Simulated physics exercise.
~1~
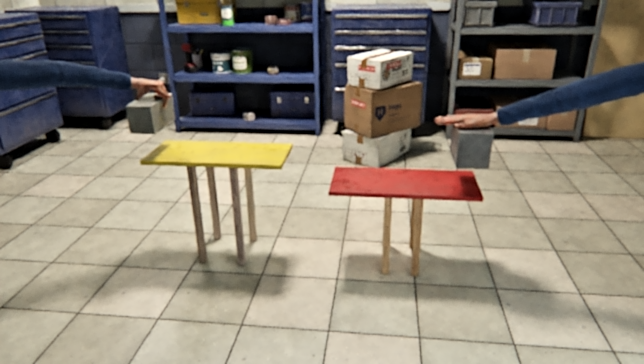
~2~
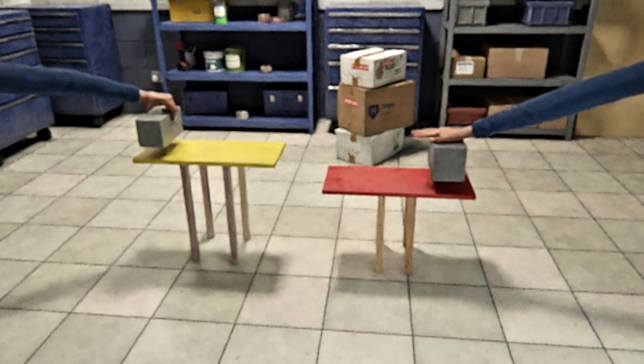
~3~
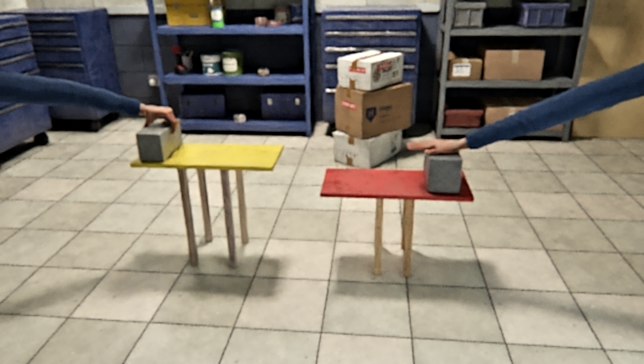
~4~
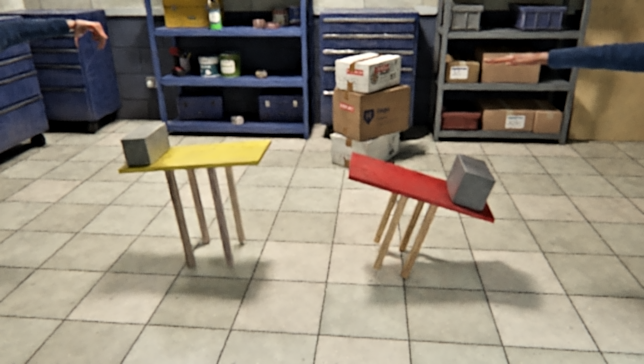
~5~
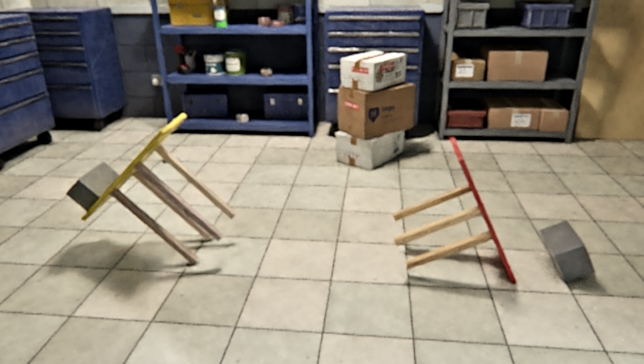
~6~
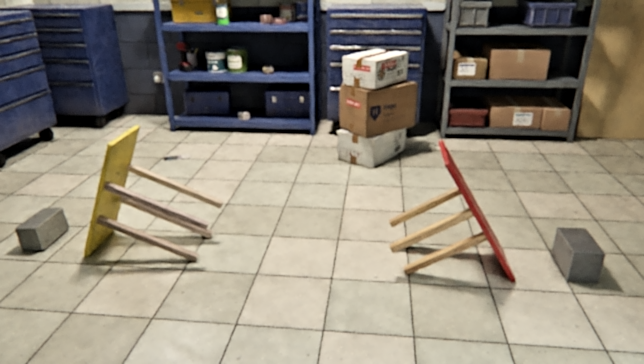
Two grey blocks lowered by hands onto the outer ends of yellow and red tables, both tables toppling outward after release.
